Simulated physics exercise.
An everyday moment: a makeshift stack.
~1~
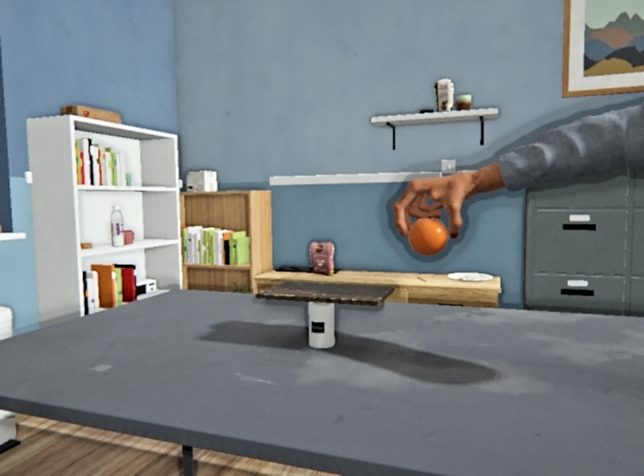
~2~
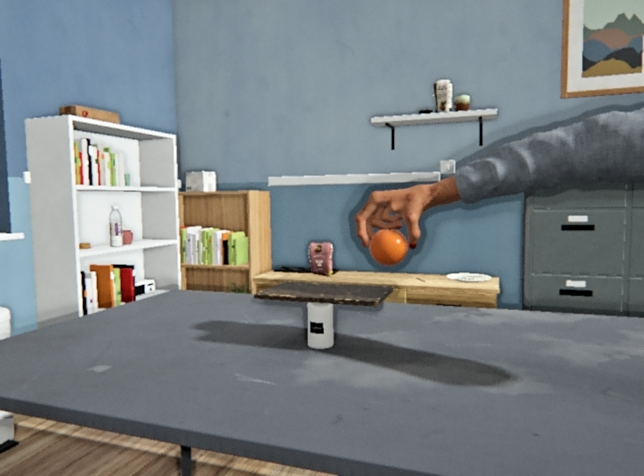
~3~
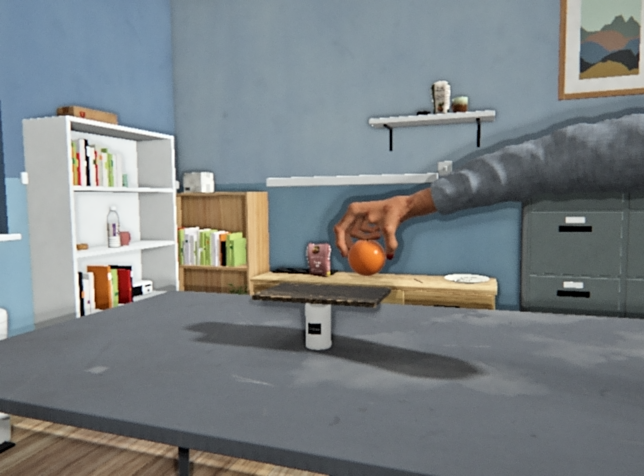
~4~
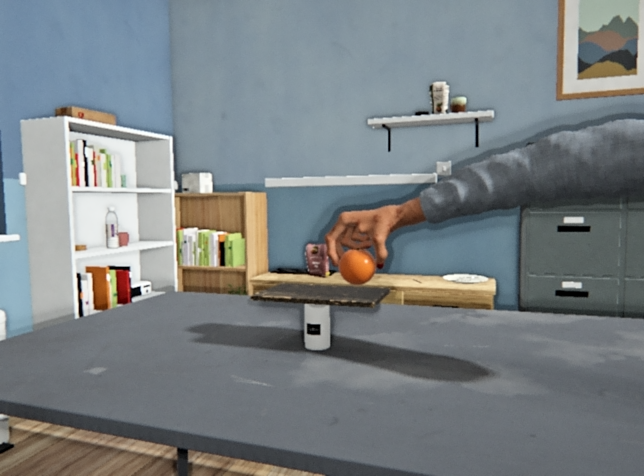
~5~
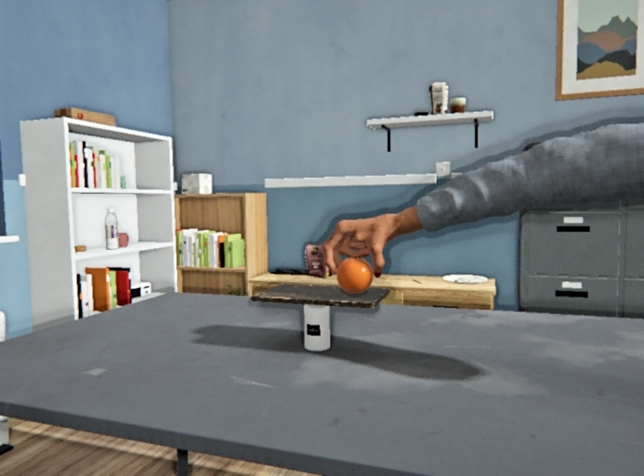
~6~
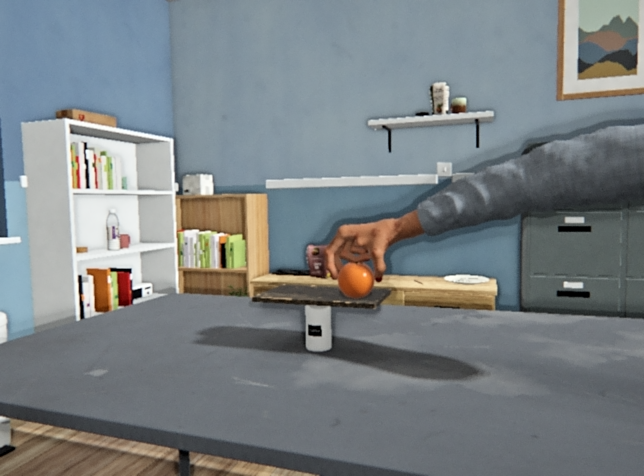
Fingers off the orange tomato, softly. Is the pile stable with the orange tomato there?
As it turns out, it comes apart.
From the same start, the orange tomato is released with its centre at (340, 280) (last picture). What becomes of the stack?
Then it loses its balance.
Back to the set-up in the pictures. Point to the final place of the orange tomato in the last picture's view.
At about (403, 348).
Then, 0.30 s on from there, orange tomato now fallen; black board turned 51° from how it was put.
Then, 0.50 s on from there, black board turned 39° from how it was put; white shaker shifted about its own width.
Then, 0.60 s on from there, black board now fallen; white shaker shifted about its own width.
Then, 0.90 s on from there, white shaker shifted well along.
In the end, fallen, black board and orange tomato; moved from the start, white shaker. At the end, from the last picture's camera, orange tomato near (403, 348). The stack gives way.
